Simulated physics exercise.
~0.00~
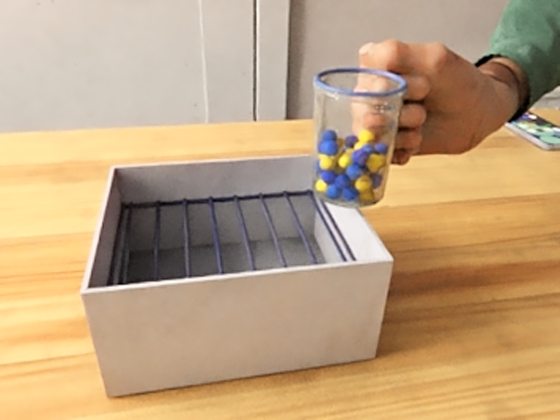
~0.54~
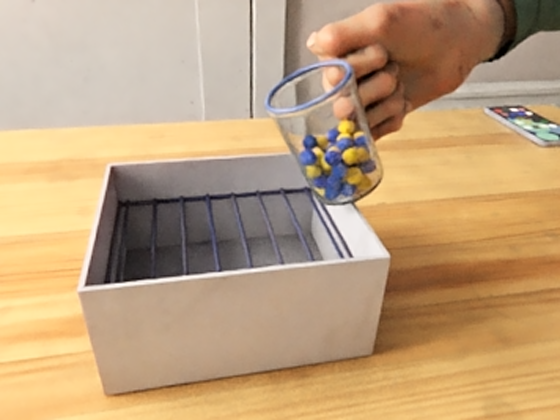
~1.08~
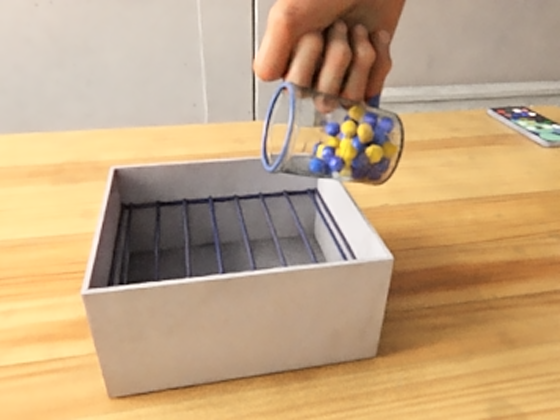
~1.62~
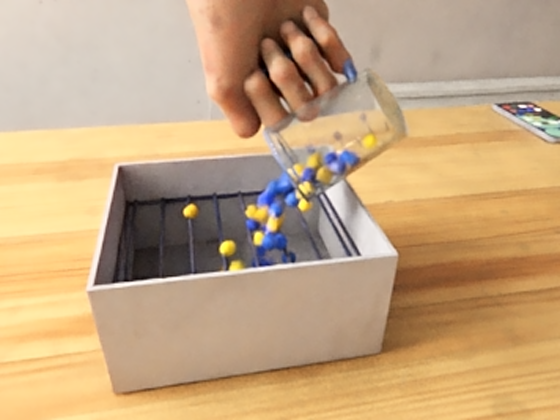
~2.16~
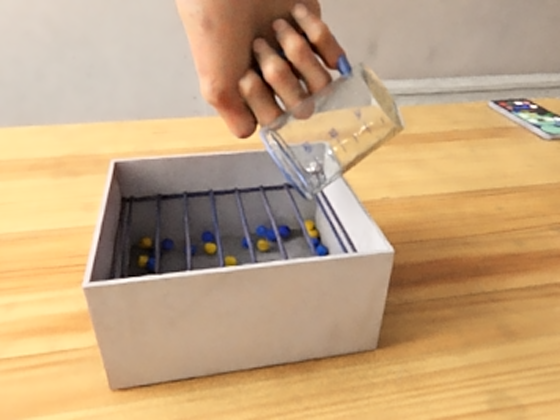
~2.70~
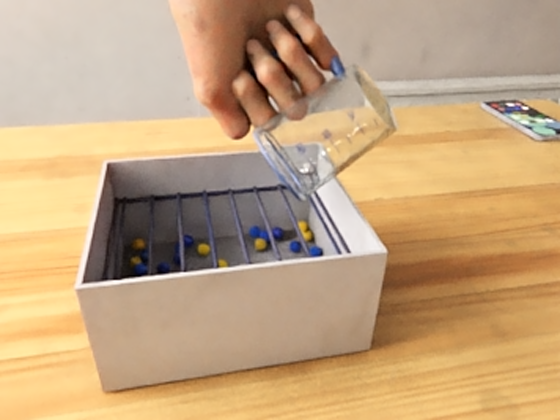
A hand held a clear cup of yellow and blue beads over a box with a wire rack across it, then tipped the cup and poured them out, and both colours dropped between the wires to the bottom, leaving the cup empty.
